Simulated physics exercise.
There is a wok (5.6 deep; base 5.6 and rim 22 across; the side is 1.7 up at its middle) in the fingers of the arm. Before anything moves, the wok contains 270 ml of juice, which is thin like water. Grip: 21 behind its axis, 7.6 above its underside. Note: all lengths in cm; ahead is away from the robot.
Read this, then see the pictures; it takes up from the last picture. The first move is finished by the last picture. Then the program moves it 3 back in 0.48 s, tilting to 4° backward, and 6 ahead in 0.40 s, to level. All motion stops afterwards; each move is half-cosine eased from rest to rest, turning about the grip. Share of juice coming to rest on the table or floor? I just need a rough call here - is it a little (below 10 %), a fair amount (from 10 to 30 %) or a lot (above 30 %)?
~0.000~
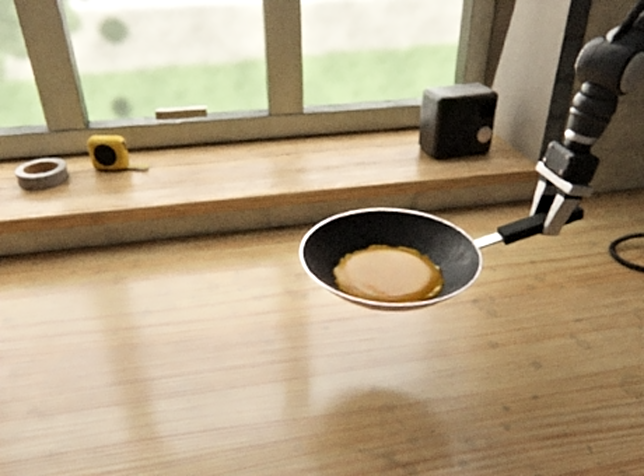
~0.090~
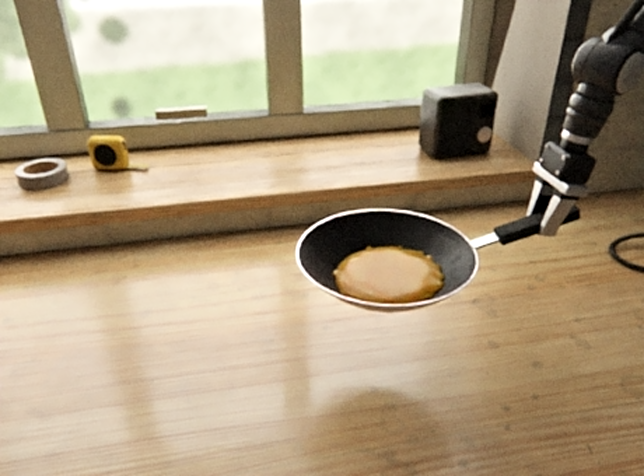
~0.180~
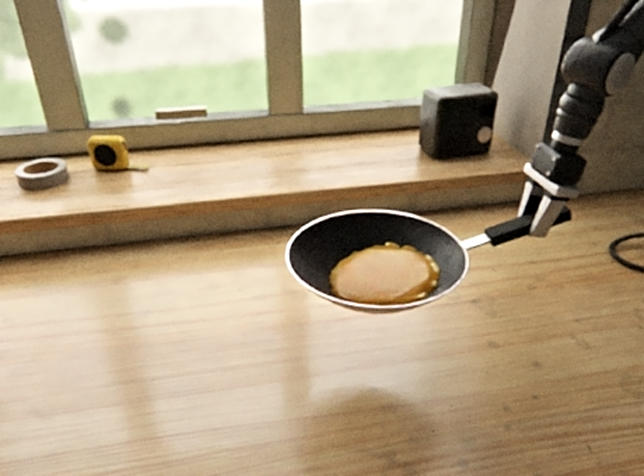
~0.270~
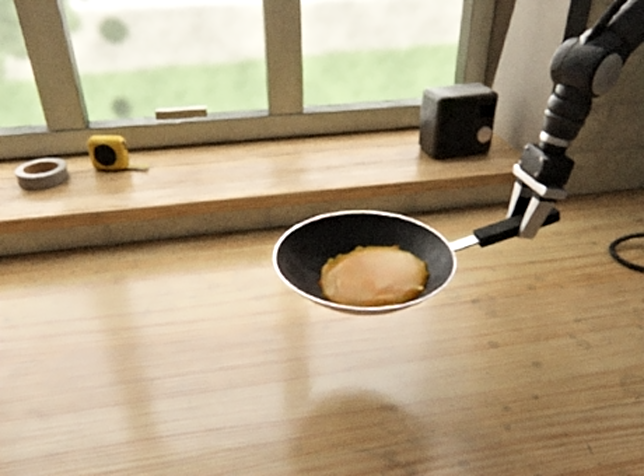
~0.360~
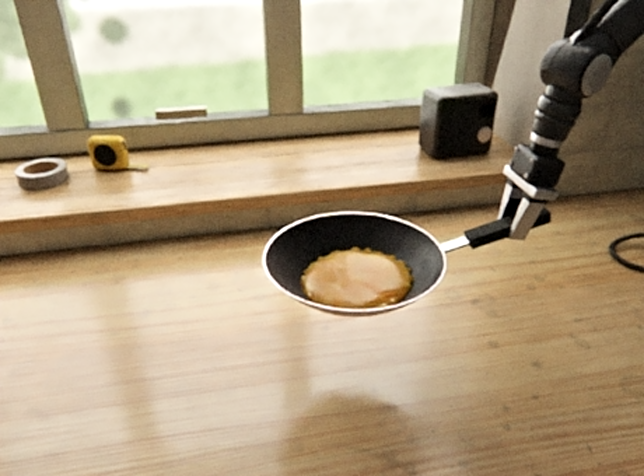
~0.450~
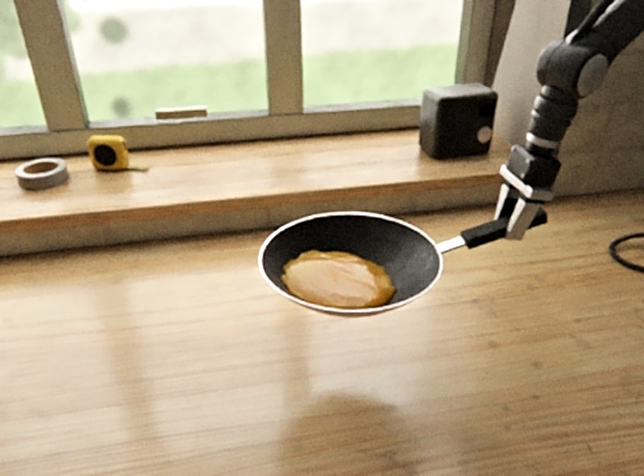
It is a little, below 10 %.
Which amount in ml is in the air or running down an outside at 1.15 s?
It comes to close to 0 ml.
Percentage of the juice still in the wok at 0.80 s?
Remaining share: Around 100 %.
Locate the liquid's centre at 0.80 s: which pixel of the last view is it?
Centre: Approx. (380, 271) px.
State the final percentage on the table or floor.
I reckon close to 6 in a hundred.
By 0.80 s, tilted 3° backward, liquid up to 16 above the table; 270 ml in the wok.
By 1.15 s, tilted 2° backward, liquid up to 16 above the table; 265 ml in the wok.
By 1.53 s, level, liquid up to 16 above the table; 255 ml in the wok, 10 ml in the air or running down outside.
By 2.33 s, level, liquid up to 15 above the table; 250 ml in the wok, 15 ml on the table or floor.
Final state, 250 ml in the wok, 15 ml on the table or floor. That is 6 % on the table or floor.
